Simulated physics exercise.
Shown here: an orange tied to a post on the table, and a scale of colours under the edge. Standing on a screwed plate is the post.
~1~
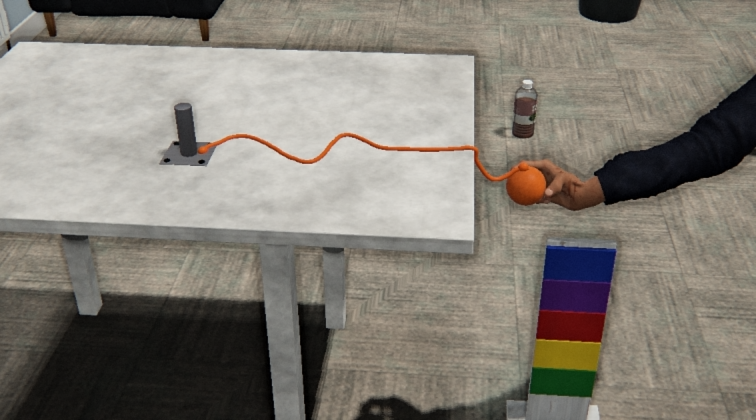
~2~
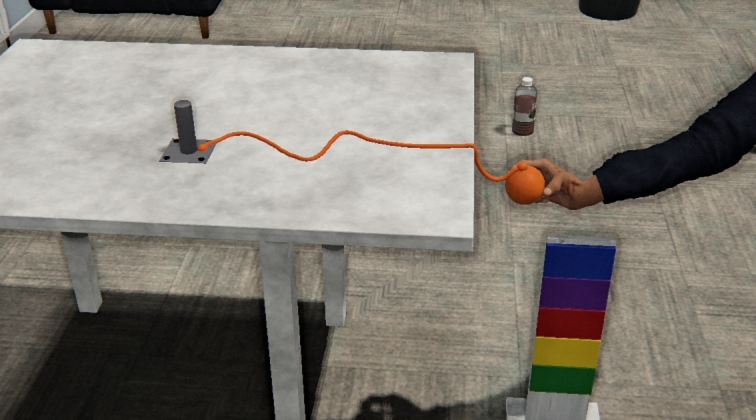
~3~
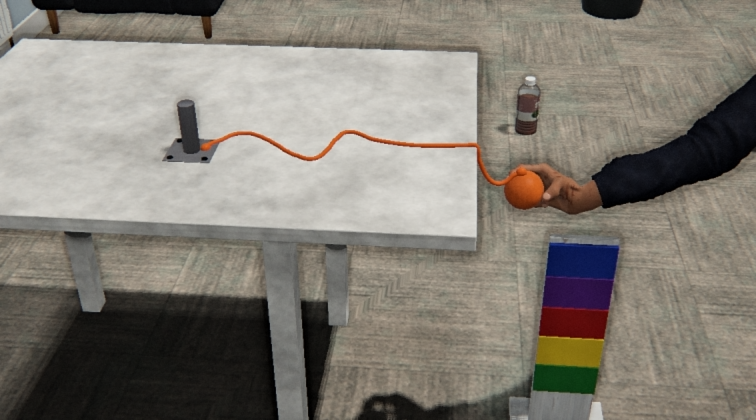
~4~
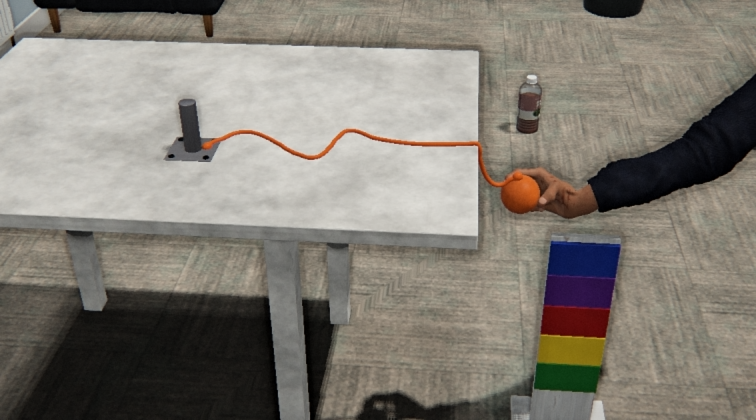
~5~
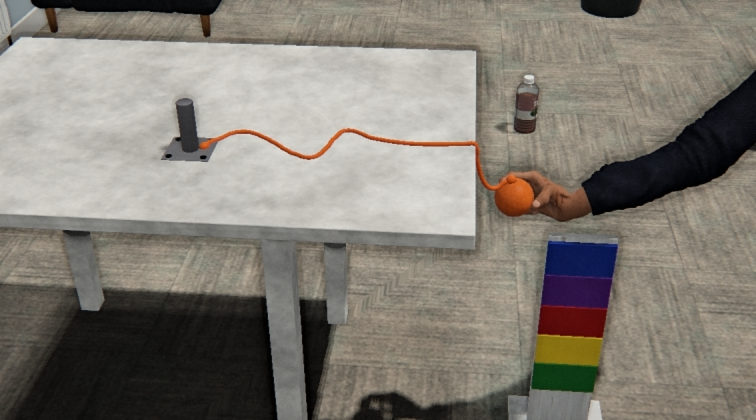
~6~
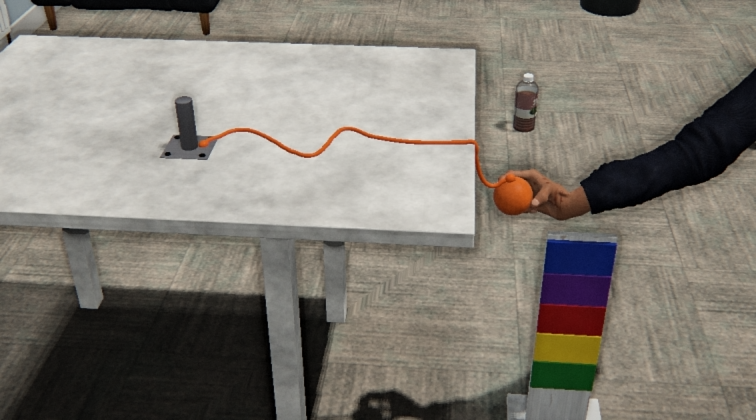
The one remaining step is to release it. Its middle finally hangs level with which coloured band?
With the purple band.
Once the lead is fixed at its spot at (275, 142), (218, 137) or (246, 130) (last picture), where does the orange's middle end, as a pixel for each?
The places are (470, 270), (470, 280) and (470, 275).
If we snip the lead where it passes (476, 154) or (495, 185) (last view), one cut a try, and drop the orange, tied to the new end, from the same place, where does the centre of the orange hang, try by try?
The first cut gives (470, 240) and the second gives (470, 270).
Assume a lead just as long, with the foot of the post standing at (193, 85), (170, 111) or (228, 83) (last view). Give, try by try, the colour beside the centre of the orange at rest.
Answer, in order: Blue, blue, purple.
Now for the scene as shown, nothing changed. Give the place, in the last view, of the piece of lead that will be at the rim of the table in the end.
Roughly (399, 141).
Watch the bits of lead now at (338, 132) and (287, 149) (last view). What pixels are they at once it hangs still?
Well, the first one sits at (406, 144), and the second one sits at (320, 145).
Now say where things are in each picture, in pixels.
The first frame shows orange (526, 186); blue (579, 266); purple (575, 297); red (571, 327); yellow (566, 356); green (563, 383).
The second frame shows orange (525, 185); lead through (228, 136) (286, 153) (335, 139) (392, 144) (470, 148).
The third frame shows orange (524, 190).
The fourth frame shows orange (520, 194); lead through (232, 134) (290, 151) (339, 137) (396, 142) (475, 146).
The fifth frame shows orange (514, 197).
The sixth frame shows orange (513, 196); lead through (229, 132) (287, 149) (336, 135) (393, 140) (471, 144).
Soon after, orange near (498, 284); level with purple.
After that, orange near (442, 288); level with purple.
And then, orange near (477, 290); level with purple.
In the end, orange near (469, 291); level with purple. At purple.
